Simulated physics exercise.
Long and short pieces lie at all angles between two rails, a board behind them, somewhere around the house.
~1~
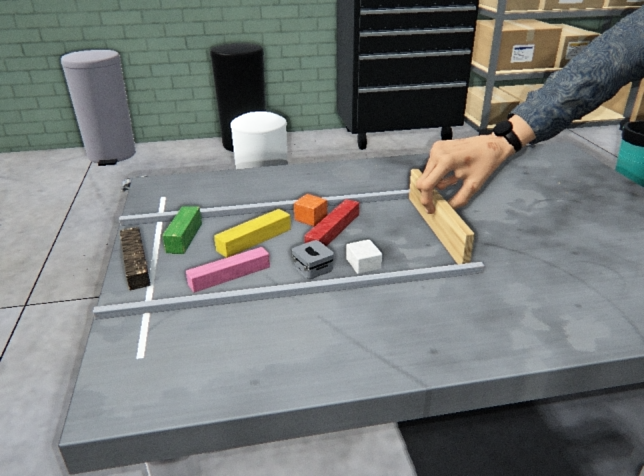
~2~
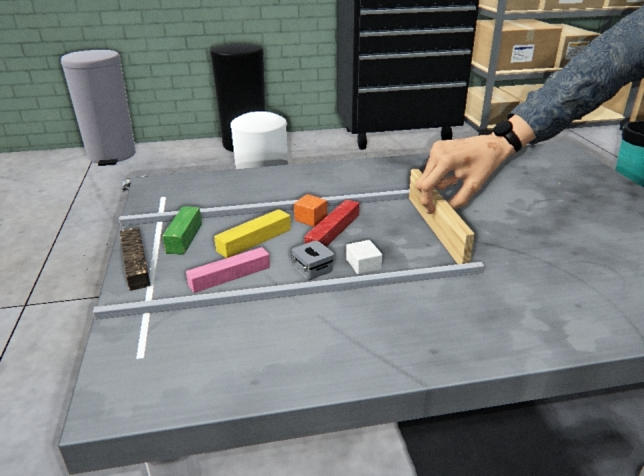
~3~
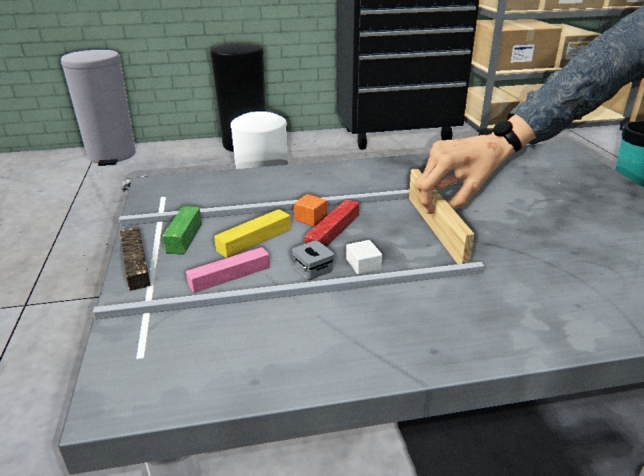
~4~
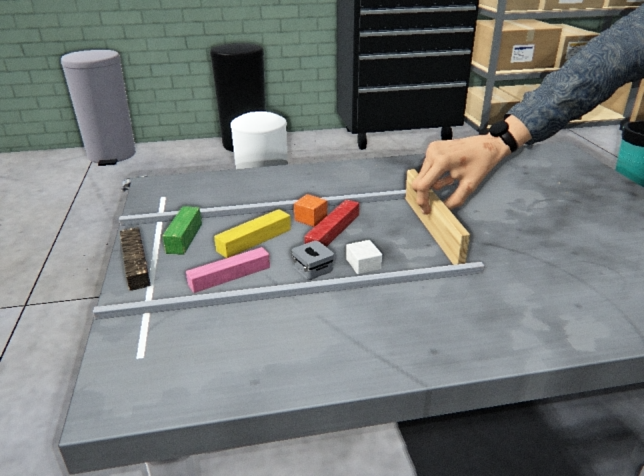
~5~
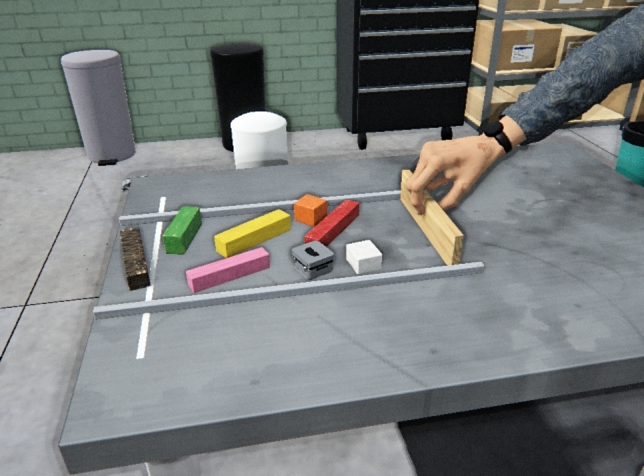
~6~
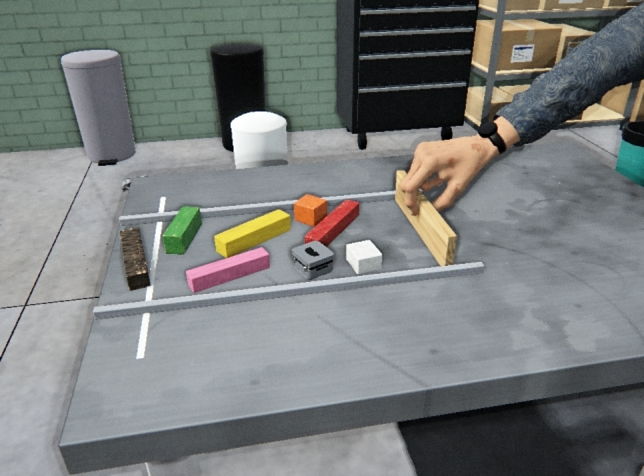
A hand slides a wooden board slightly left between two rails toward scattered colored blocks.
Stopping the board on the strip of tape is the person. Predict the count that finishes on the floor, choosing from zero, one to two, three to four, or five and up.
The push is going to knock off a trio or a quartet.
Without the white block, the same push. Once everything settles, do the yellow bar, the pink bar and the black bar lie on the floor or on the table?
Result - yellow bar: Up; pink bar: Gone; black bar: Gone.
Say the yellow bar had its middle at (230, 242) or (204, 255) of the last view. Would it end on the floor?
Taking the places in order, the piece ends up below and ends up below.
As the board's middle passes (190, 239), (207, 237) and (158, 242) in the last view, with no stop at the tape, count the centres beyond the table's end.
Going through the three positions, you'd get 2, 0 and 3.
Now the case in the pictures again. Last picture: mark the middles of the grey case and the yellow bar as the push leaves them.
Around (103, 285), then around (110, 252).
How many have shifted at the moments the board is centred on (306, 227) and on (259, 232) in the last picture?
First 6, after that 6.
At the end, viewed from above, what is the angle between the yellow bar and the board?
About 15 degrees.
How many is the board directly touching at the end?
Tally at the end: 2.
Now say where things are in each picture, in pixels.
Black bar (135, 257); green bar (183, 229); pink bar (229, 269); board (438, 214); tape (154, 260), in the first frame.
Green bar (183, 230); white block (364, 257), in the second frame.
Pink bar (229, 269); board (438, 214), in the third frame.
Black bar (135, 257); yellow bar (254, 233), in the fourth frame.
Green bar (183, 230); grey case (313, 261), in the fifth frame.
Black bar (135, 257); green bar (183, 230); pink bar (229, 269); board (422, 216); tape (154, 260), in the sixth frame.
Soon after, none off yet; black bar at rest near (135, 257); green bar at rest near (183, 230); pink bar moving near (221, 271).
At rest, the number that fall off is three or four; fallen, pink bar, green bar and black bar.
